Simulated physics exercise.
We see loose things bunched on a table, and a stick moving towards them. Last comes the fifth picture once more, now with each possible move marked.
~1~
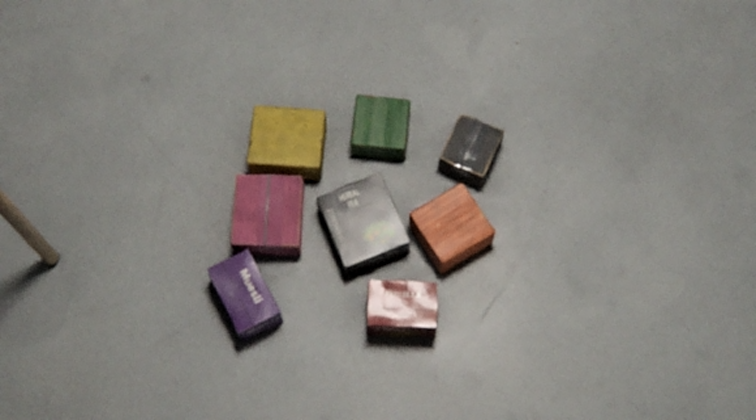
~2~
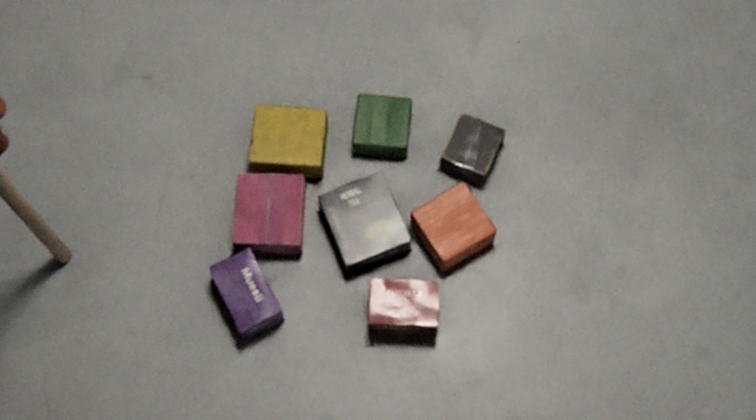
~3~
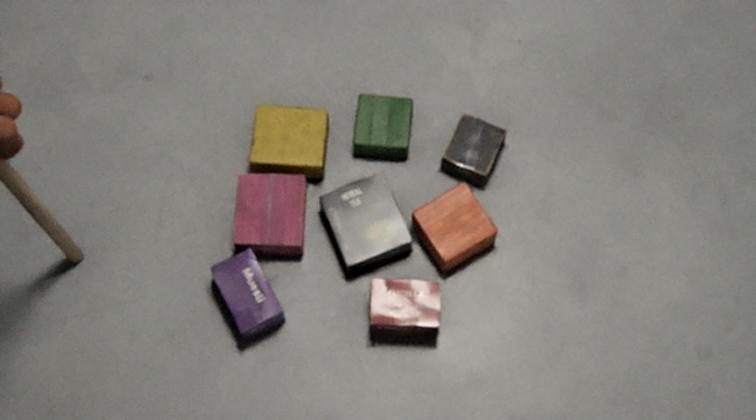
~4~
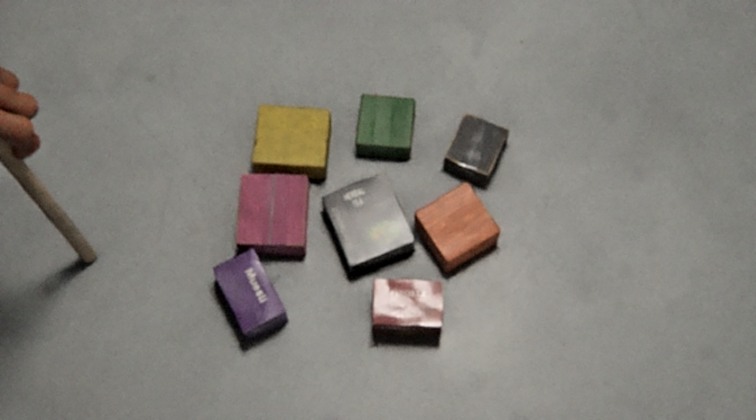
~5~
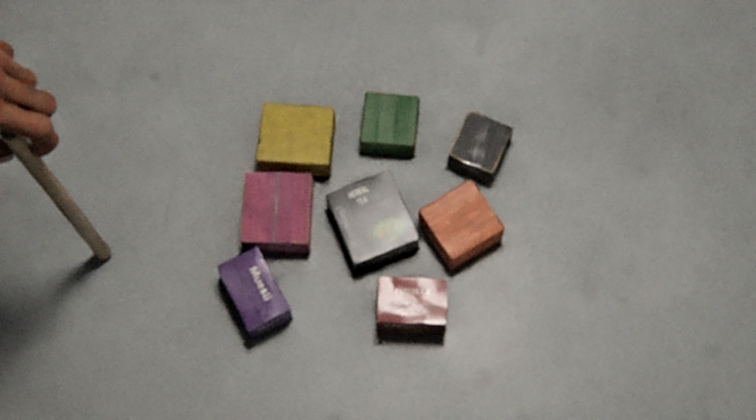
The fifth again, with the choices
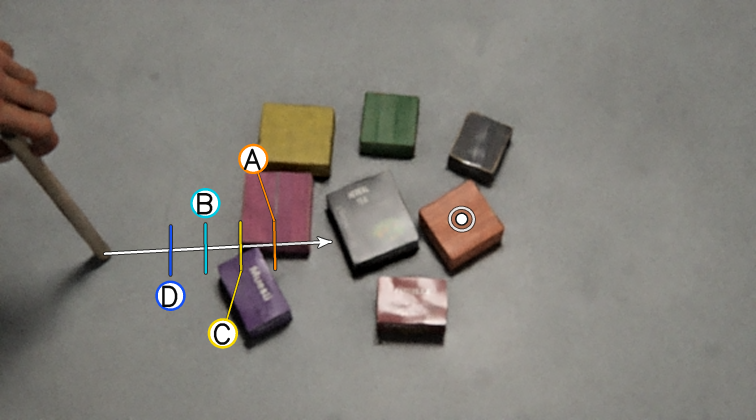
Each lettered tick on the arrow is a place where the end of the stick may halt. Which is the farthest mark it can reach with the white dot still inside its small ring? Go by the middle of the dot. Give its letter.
It should halt at A.
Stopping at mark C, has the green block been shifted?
By then, no.
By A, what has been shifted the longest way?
It is the pink box.
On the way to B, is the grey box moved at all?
No.
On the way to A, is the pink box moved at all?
Yes.
On the copy, A at (275, 245); B at (206, 248); C at (241, 246); D at (171, 251); the arrow from (105, 254) to (331, 242); the white dot at (462, 219).
On A. First, foot of the stick (168, 251).
Then, foot of the stick (231, 247).
Finally, foot of the stick (275, 245); pink box (306, 204); black packet (383, 220); the dot is still in its ring.
By contrast, B keeps the dot in but is short; C keeps the dot in but is short; D keeps the dot in but is short.
